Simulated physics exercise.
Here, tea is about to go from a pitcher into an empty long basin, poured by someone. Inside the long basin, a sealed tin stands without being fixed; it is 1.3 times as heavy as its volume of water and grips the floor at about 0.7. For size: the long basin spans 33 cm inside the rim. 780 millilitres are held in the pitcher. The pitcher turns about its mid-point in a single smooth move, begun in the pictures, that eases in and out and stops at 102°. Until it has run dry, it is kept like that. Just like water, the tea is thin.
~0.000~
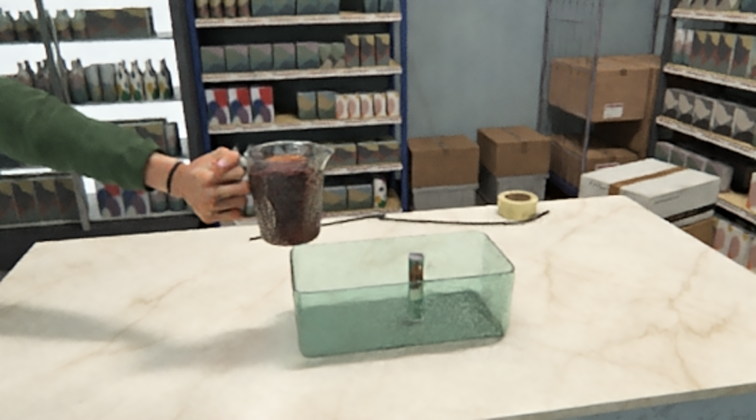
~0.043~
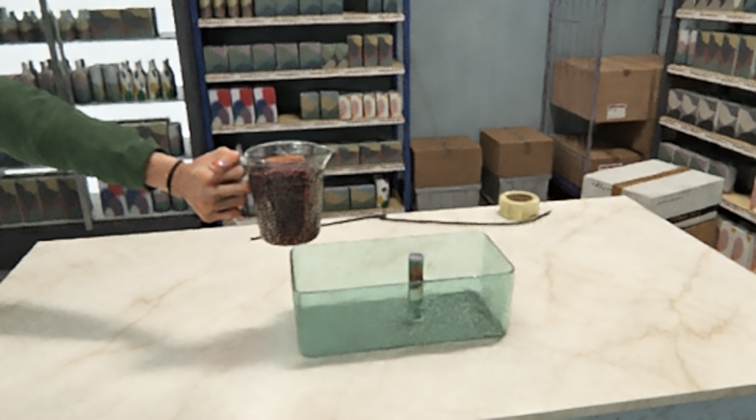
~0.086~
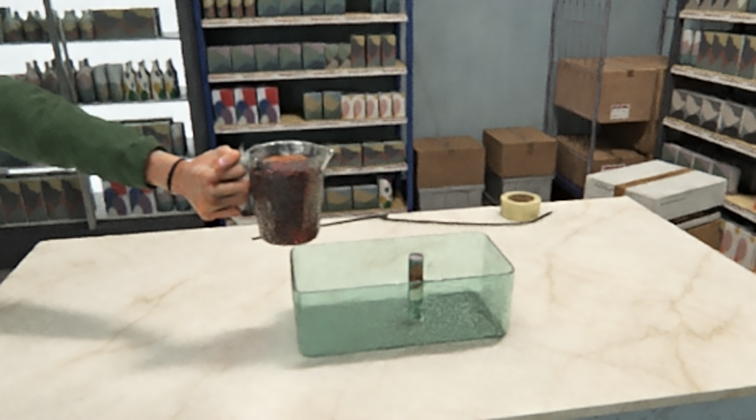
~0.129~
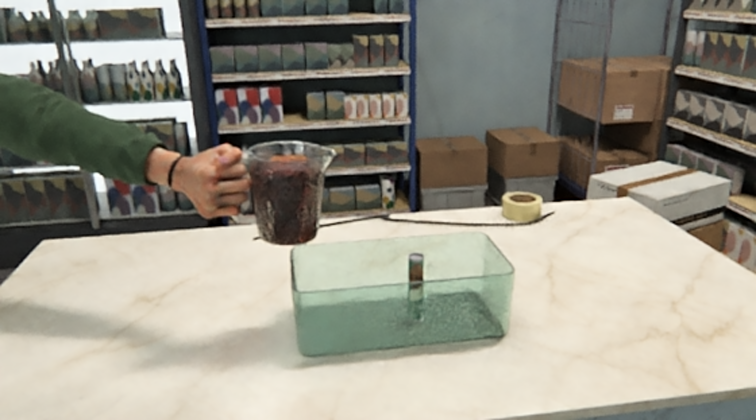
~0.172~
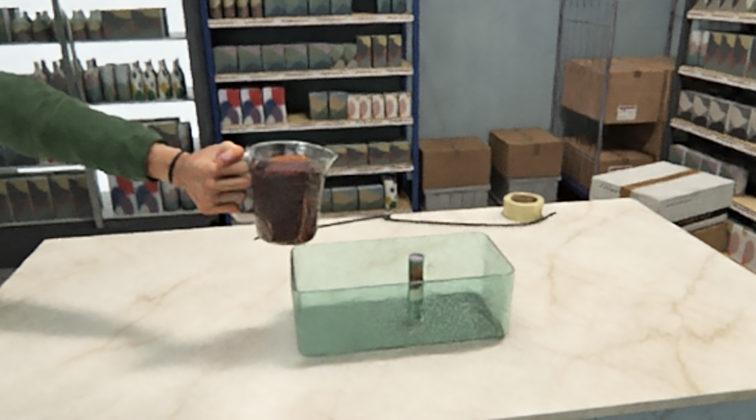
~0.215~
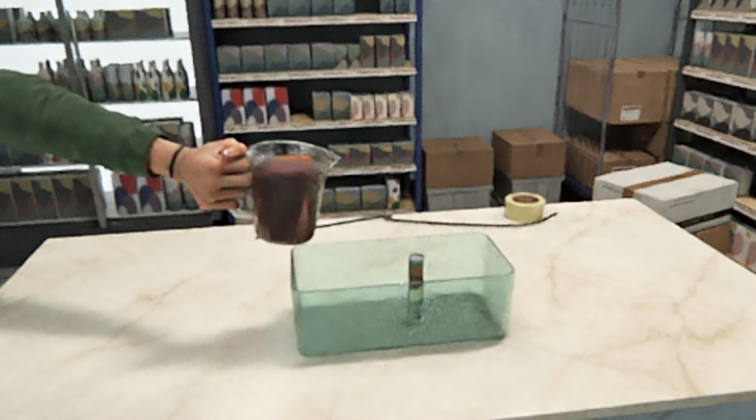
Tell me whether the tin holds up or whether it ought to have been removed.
The tin holds up.
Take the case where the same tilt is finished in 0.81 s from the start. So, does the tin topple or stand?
In that case the tin stays vertical.
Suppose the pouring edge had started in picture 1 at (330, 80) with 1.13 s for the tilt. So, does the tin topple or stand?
Result: Tin tipped over.
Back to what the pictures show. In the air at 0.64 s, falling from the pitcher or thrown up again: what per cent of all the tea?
About 14 per cent.
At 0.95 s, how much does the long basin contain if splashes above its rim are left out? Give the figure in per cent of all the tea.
Near 52 in a hundred.
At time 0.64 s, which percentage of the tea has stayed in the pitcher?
Near 82 in a hundred.
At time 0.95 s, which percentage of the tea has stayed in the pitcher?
Roughly 32 per cent.
After 0.64 s the tilt is 62° and 83 per cent is still to pour; the tin stands where it began.
After 0.95 s the tilt is 96° and 32 per cent is still to pour; the tin stands where it began.
After 1.28 s the tilt is 102° and 3 per cent is still to pour; the tin stands where it began.
After 1.63 s the tilt is 102° and 0 per cent is still to pour; the tin stands where it began.
In the end the tin stands where it began.
